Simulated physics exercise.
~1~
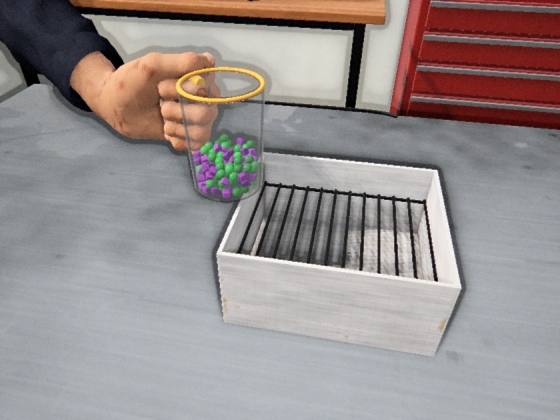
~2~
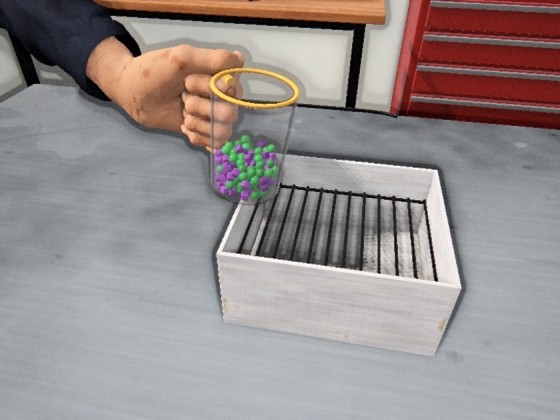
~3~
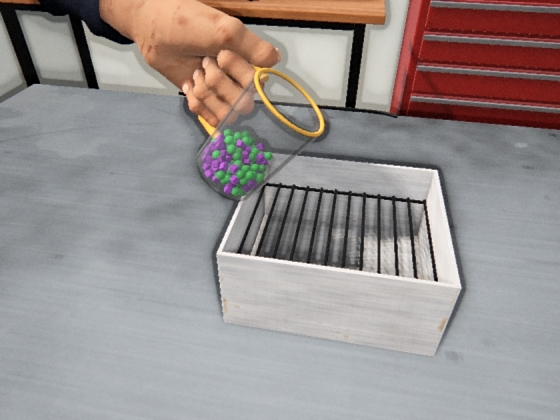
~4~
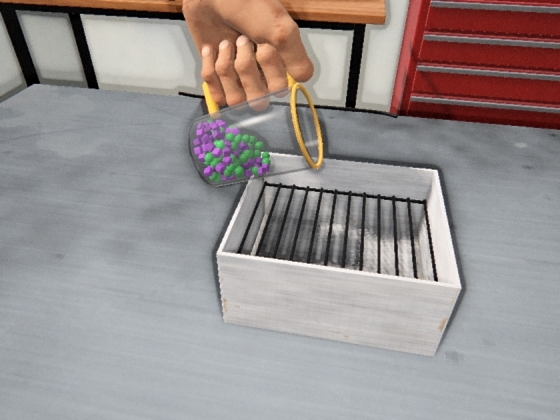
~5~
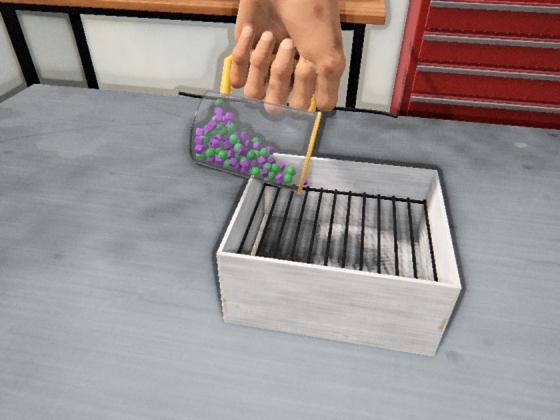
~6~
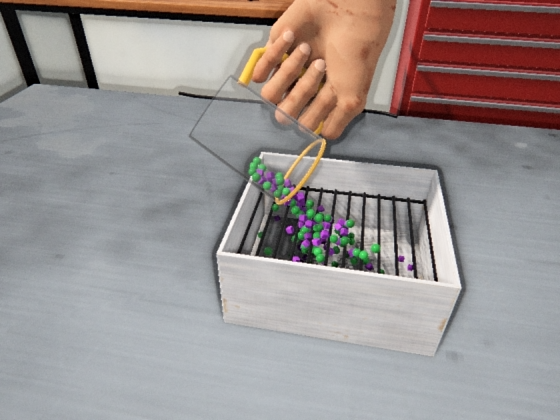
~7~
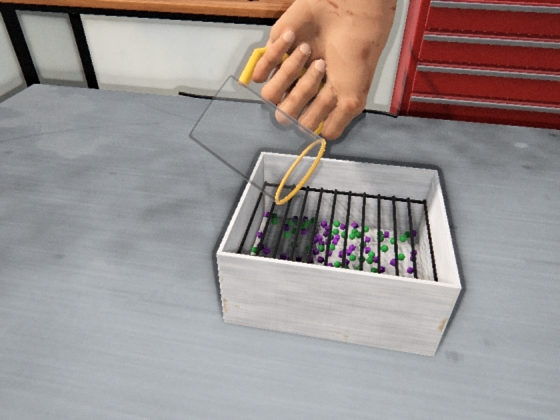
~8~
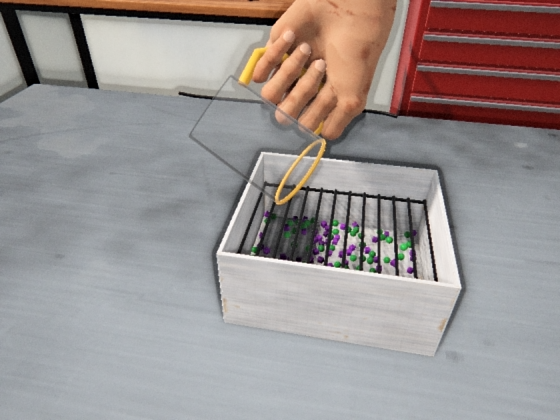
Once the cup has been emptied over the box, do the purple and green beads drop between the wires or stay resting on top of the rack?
Both the purple and the green beads drop between the wires and come to rest under the rack.
